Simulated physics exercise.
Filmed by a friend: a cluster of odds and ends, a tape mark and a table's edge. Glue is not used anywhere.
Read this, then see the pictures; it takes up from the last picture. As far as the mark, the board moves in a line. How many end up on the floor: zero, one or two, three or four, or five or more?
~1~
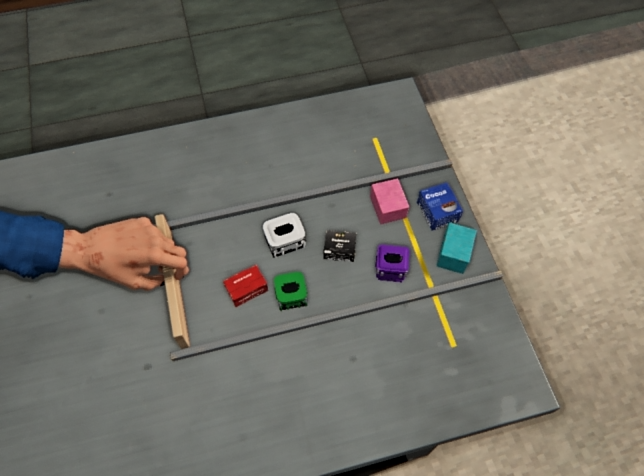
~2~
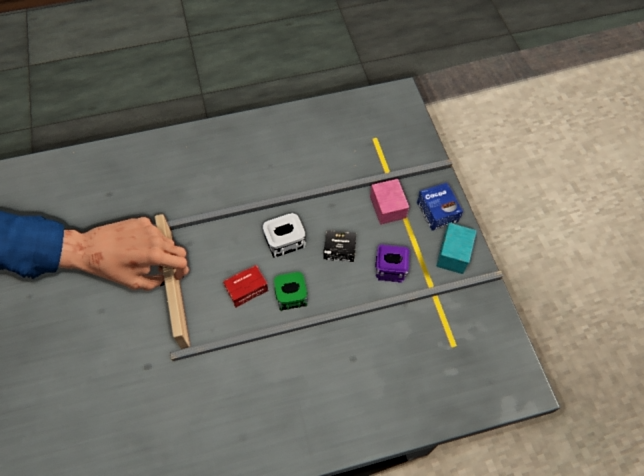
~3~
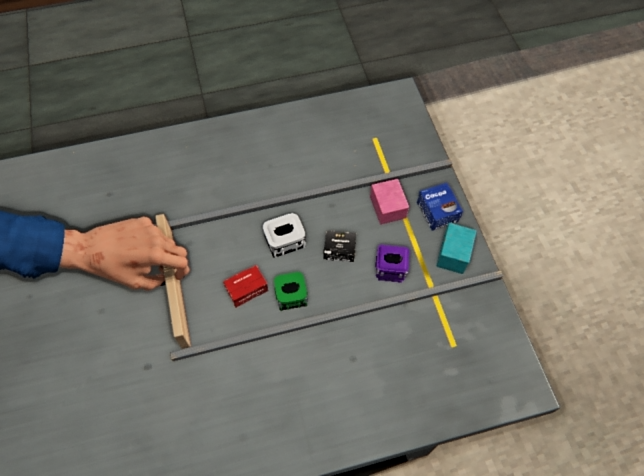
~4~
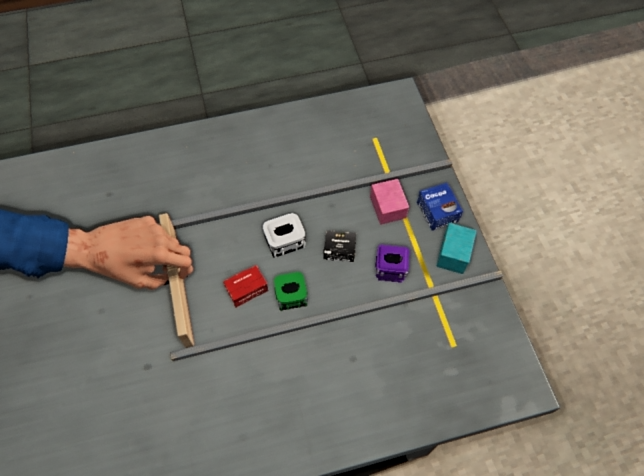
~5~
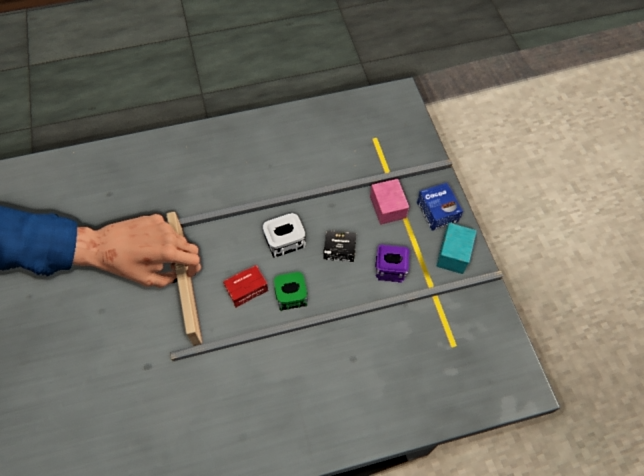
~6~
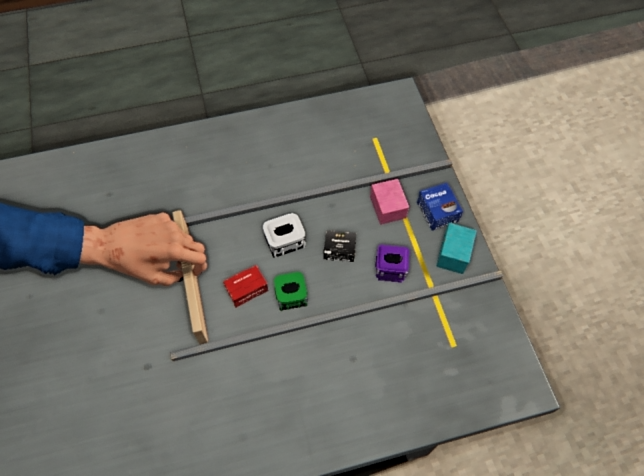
One or two.
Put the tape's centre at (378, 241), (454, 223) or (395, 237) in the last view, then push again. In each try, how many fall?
The counts come to 0, then 5, then 0.
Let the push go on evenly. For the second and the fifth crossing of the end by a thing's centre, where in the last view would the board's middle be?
I'd put it close to (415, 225) and later close to (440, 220).
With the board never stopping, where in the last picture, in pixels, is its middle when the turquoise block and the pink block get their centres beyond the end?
Its middle is about (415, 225) and about (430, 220).
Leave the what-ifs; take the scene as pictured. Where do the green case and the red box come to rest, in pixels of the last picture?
The green case ends up near (442, 270), and the red box near (436, 245).
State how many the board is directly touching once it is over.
The figure is 3.
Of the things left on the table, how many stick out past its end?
Looks like 1 of them.
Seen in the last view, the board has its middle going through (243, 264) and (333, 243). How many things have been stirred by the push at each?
The first count is 2, and then it's 5.
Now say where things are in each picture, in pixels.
The first picture shows blue box (439, 207); turquoise block (456, 248); pink block (389, 202); board (172, 280); tape (411, 233).
The second picture shows turquoise block (456, 249); red box (246, 286).
The third picture shows pink block (389, 202); board (173, 280).
The fourth picture shows blue box (439, 207); black box (340, 246).
The fifth picture shows turquoise block (456, 249); purple case (392, 264).
The sixth picture shows blue box (439, 207); turquoise block (456, 249); pink block (389, 202); board (190, 276); tape (411, 233).
A little later, none off yet; blue box at rest near (439, 207); turquoise block at rest near (456, 249); pink block at rest near (389, 202).
When it is over, the number that fall off is one or two; down, blue box.
